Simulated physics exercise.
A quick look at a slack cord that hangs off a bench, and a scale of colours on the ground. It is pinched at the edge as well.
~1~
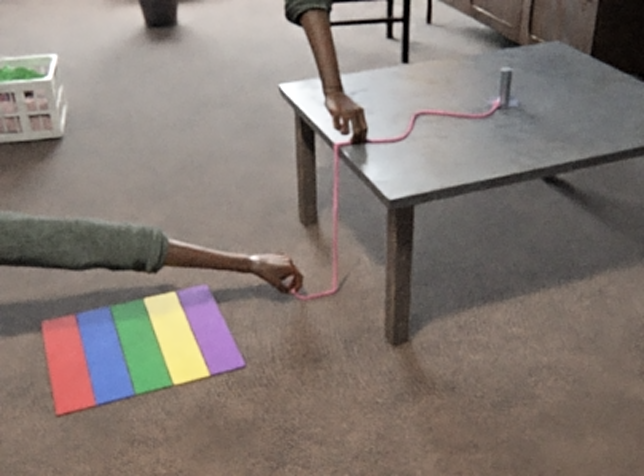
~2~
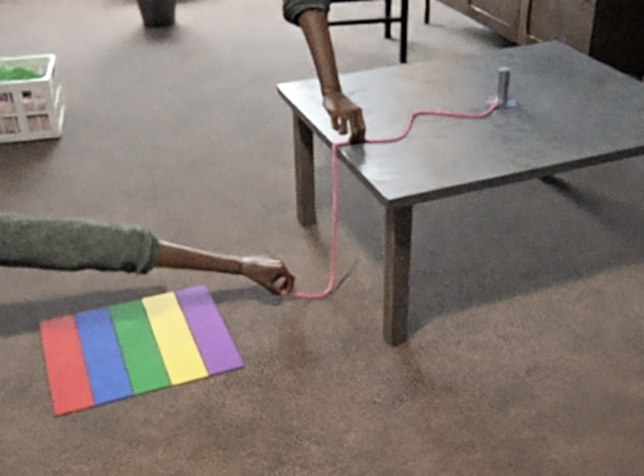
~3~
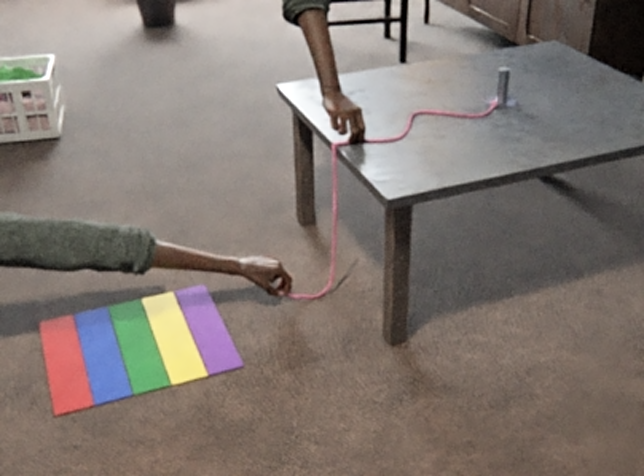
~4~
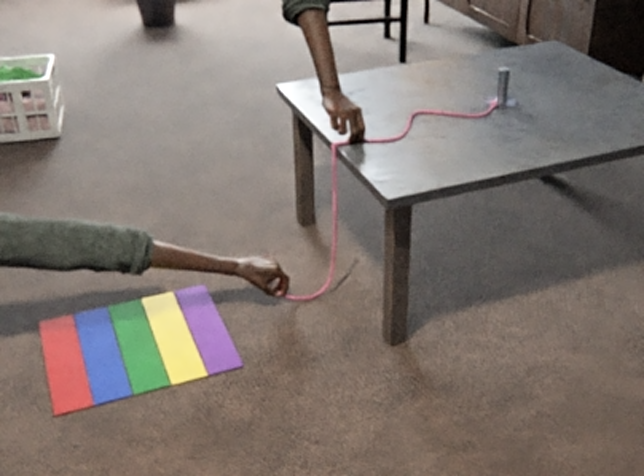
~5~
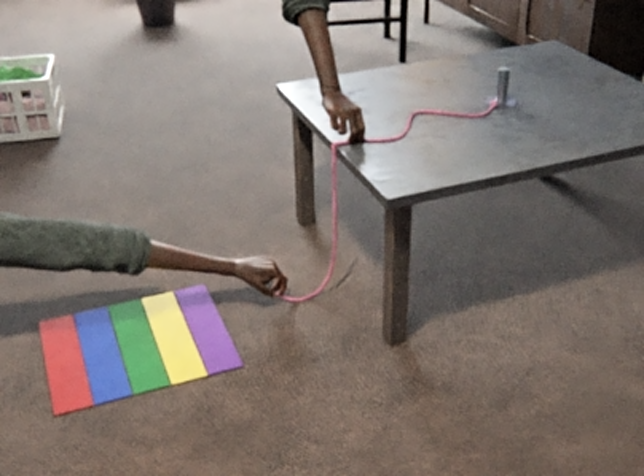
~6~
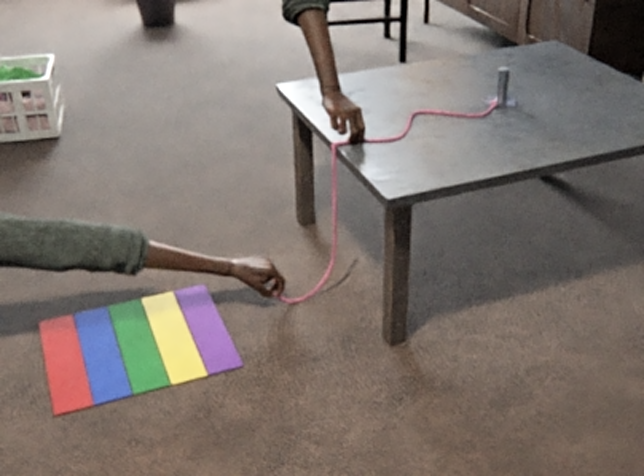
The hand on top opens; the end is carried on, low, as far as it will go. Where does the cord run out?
The end stops over the green strip.
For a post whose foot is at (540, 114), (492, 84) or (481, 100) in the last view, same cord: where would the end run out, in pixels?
Try by try, around (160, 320), (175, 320) and (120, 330).
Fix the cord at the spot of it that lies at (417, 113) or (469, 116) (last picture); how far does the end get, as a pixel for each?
The places are (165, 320) and (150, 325).
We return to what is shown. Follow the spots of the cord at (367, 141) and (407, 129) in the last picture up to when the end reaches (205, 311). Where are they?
Near (331, 154) and (370, 131).
A little later, end near (204, 311); over purple.
Next, end near (162, 321); over yellow.
When it is tight, end near (136, 327); over green. It gets as far as the green strip.
